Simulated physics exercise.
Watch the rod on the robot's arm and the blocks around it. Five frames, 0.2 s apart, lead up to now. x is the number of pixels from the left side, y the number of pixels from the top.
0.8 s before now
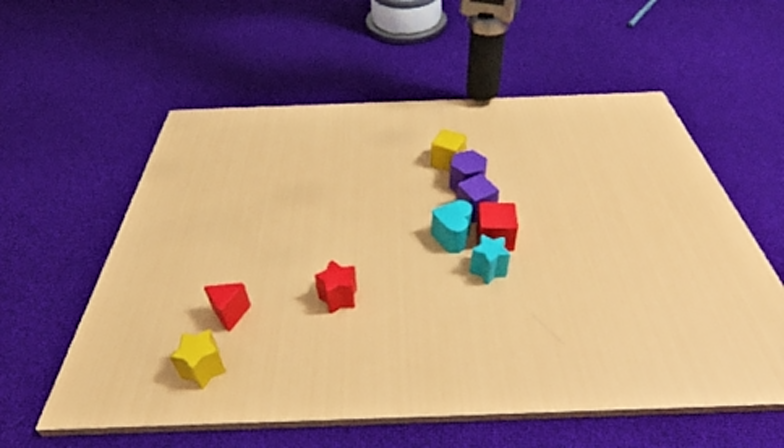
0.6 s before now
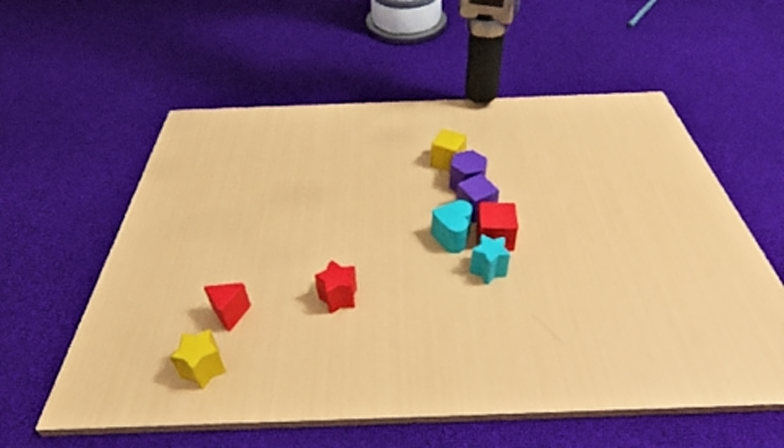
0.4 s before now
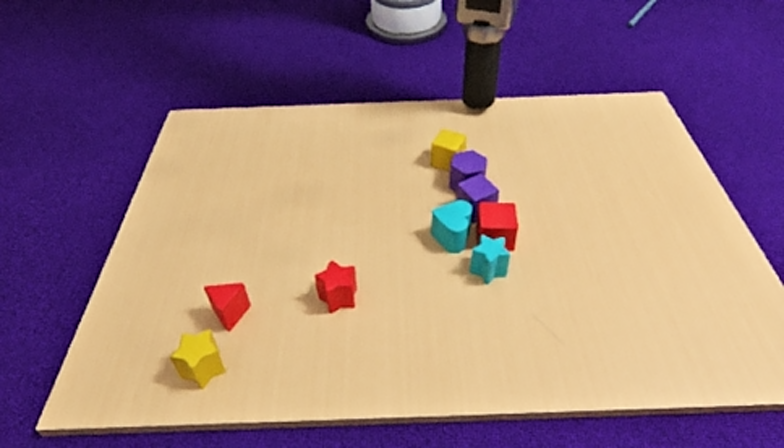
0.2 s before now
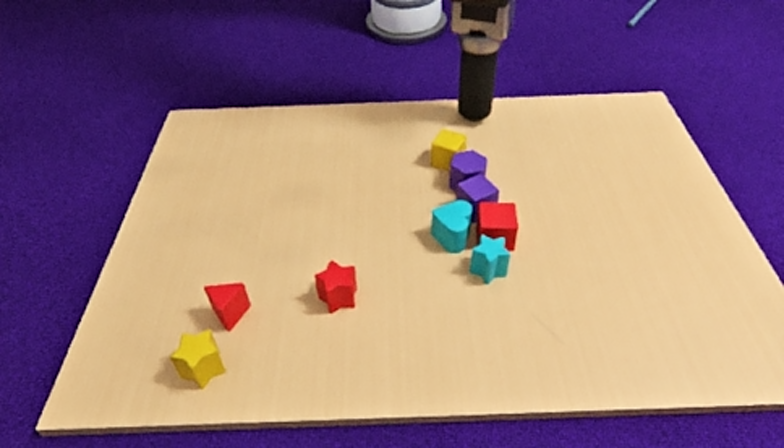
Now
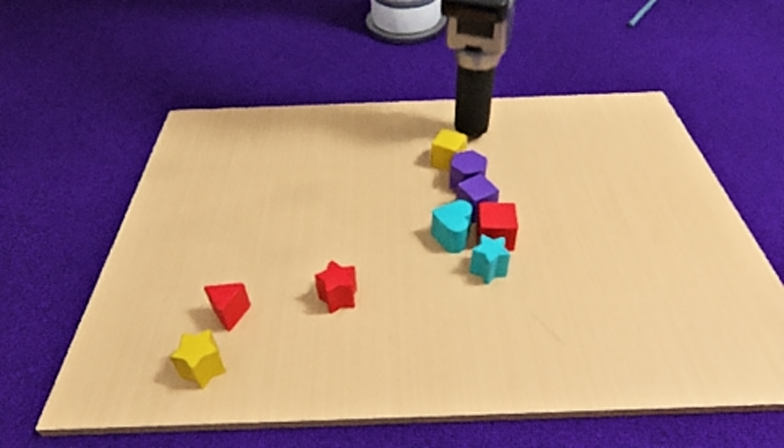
The black rod on the robot's arm starts at the far edge of the board, staying nearly still at first. It then moves a short way down and slightly left, nearing the yellow and purple blocks, while all the colourful blocks stay where they are.
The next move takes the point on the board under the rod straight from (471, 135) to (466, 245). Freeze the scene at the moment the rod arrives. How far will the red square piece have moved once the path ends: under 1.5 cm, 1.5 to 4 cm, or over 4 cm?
Goes over 4 cm.
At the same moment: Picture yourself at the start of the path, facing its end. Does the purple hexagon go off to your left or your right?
The left.
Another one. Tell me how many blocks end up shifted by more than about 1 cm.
I count three at least.
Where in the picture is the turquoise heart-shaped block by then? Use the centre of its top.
At (434, 244).
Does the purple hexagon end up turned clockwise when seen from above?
The answer is no.
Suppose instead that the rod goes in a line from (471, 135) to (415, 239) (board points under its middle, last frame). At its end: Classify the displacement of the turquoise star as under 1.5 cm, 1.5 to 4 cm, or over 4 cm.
The best fit is under 1.5 cm.
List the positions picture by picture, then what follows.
The first frame shows rod's lower end (482, 93); turquoise heart-shaped block (454, 214); purple hexagon (469, 161); purple square piece (478, 186); red square piece (498, 214).
The second frame shows rod (481, 95); blocks still.
The third frame shows rod (478, 101); blocks still.
The fourth frame shows rod (475, 112); blocks still.
The fifth frame shows rod (471, 128); turquoise heart-shaped block (454, 214); purple hexagon (469, 161); purple square piece (478, 186); red square piece (498, 214).
The first path, step by step. One third of the way, rod (471, 160); purple hexagon (471, 168); purple square piece (479, 191).
Two thirds of the way, rod (470, 197); turquoise heart-shaped block (444, 226), turned 55° clockwise; purple hexagon (475, 209), turned 25° anticlockwise; purple square piece (494, 232); red square piece (528, 248), turned 40° anticlockwise.
At the end, rod (466, 238); turquoise heart-shaped block (434, 244), turned 125° clockwise; purple hexagon (483, 251), turned 55° anticlockwise; purple square piece (519, 266), turned 40° anticlockwise; red square piece (560, 268), turned 75° anticlockwise.
